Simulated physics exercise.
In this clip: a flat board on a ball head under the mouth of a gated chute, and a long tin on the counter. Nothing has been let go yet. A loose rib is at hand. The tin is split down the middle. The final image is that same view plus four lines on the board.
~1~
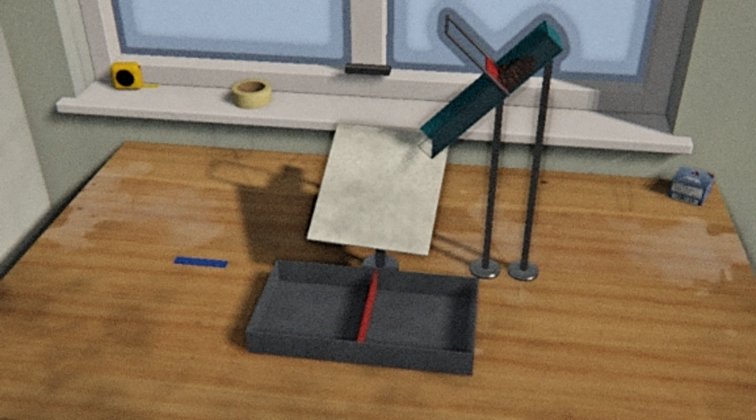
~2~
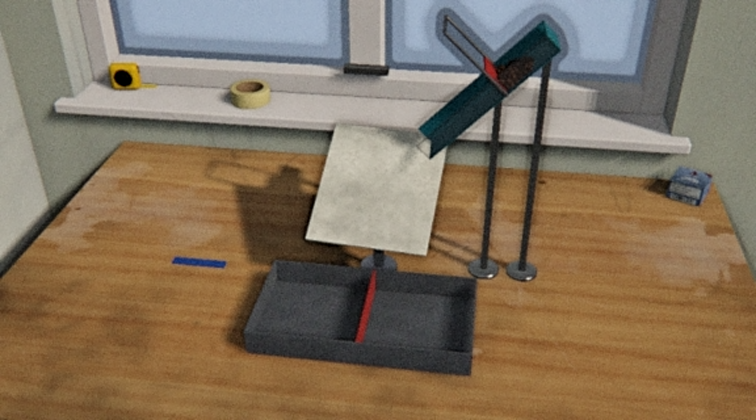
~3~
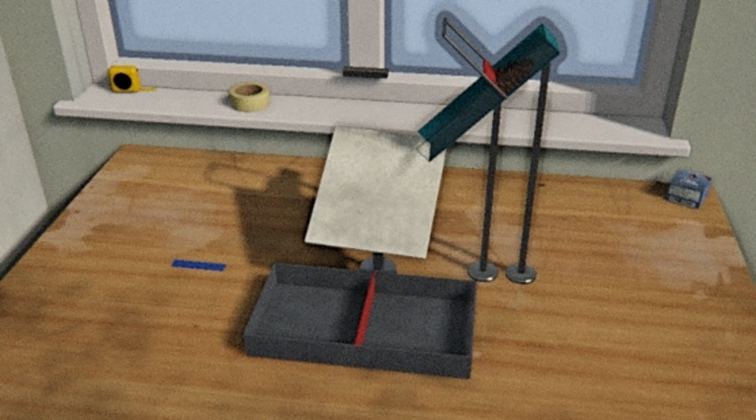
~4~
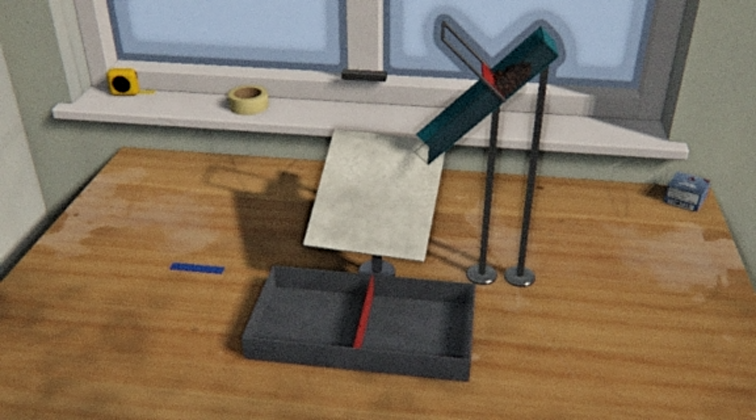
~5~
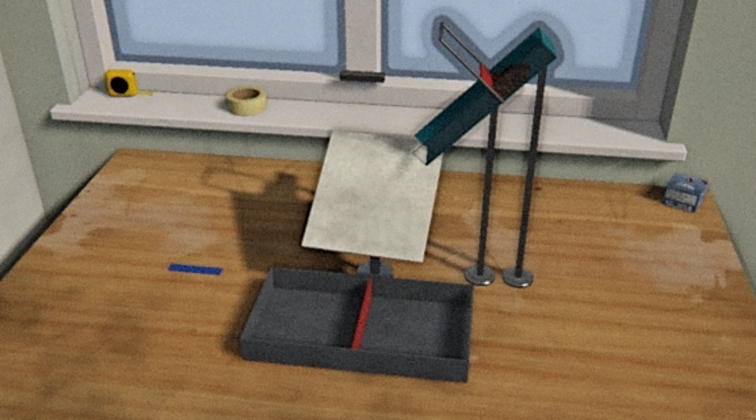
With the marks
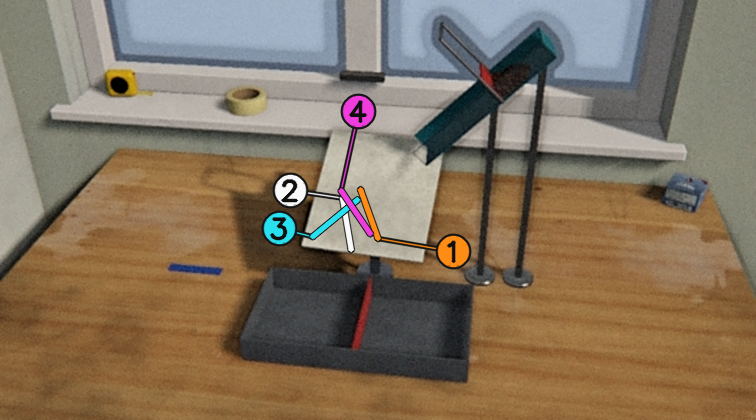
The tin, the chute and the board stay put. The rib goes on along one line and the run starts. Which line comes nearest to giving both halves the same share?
The answer is line 2.
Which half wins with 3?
The left half.
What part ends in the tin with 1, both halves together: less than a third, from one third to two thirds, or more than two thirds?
Line 1 gives more than two thirds.
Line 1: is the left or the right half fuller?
Right.
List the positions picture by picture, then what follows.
Load behind the gate at (516, 69), allspice berries; lip of the chute at (432, 150), sloping fairly steeply, in the first picture.
Middle of the board at (379, 186), tilted fairly steeply; middle of its low edge at (365, 247); of its high edge at (392, 129), in the second picture.
Front corners of the tin at (244, 334) and (471, 357); front end of its middle wall at (356, 346); gate still shut at (487, 70), in the third picture.
Middle of the load at (512, 75); lip at (429, 156), in the fourth picture.
Middle of the load at (510, 76); lip at (427, 157), in the fifth picture.
On the marked copy, line 1 from (360, 189) to (378, 238); line 2 from (342, 198) to (351, 249); line 3 from (357, 199) to (312, 236); line 4 from (341, 190) to (370, 233).
Choosing 1, of what is caught, a small part in the left half, nearly all in the right.
Choosing 2, of what is caught, about two thirds in the left half, about a third in the right.
Choosing 3, of what is caught, nearly all in the left half, a stray few in the right.
Choosing 4, of what is caught, a small part in the left half, nearly all in the right.
